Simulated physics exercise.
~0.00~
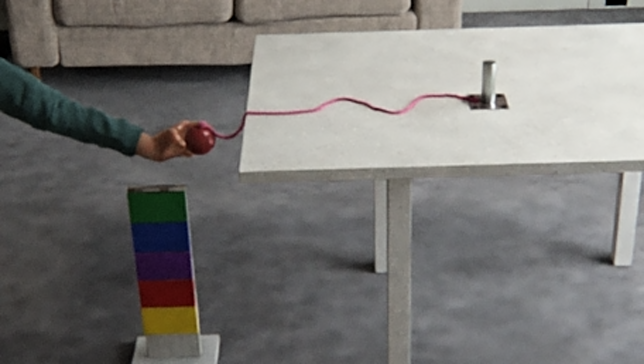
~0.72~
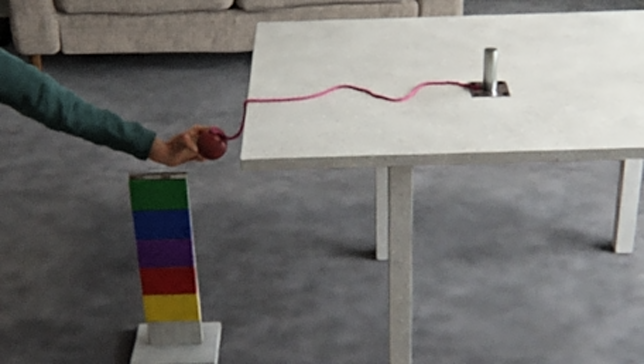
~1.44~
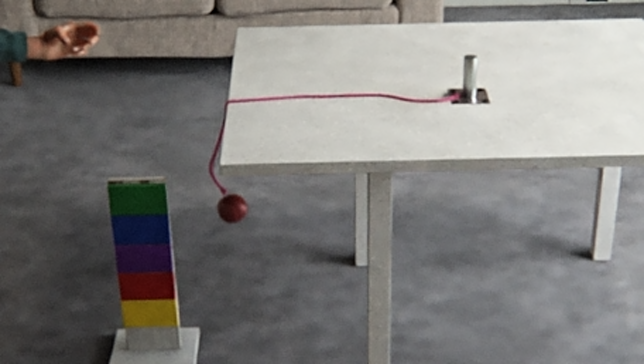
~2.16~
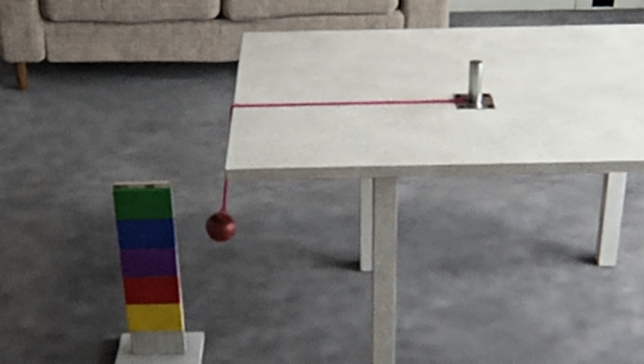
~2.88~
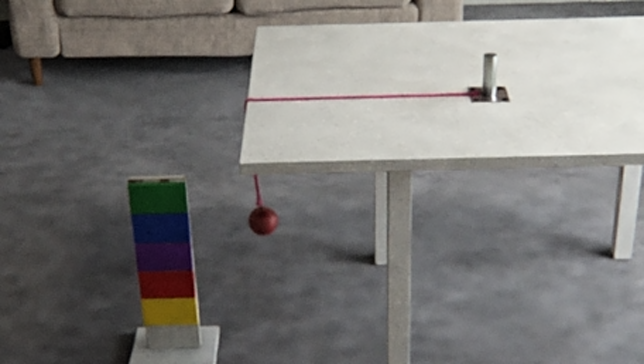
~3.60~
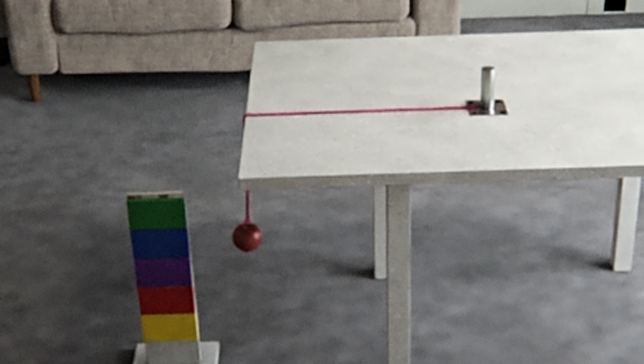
A hand in a green sleeve holds a small red ball, seen from slightly above in a room with a grey floor and a beige sofa behind. A slack red cord runs from the ball across a pale table to a short metal post, and a stand banded green, blue, purple, red and yellow rises at lower left. The hand shifts slightly, then lets go and draws back. The ball drops beside the table edge, pulling the cord straight. It sways a little and ends hanging below the edge, level with the blue band.
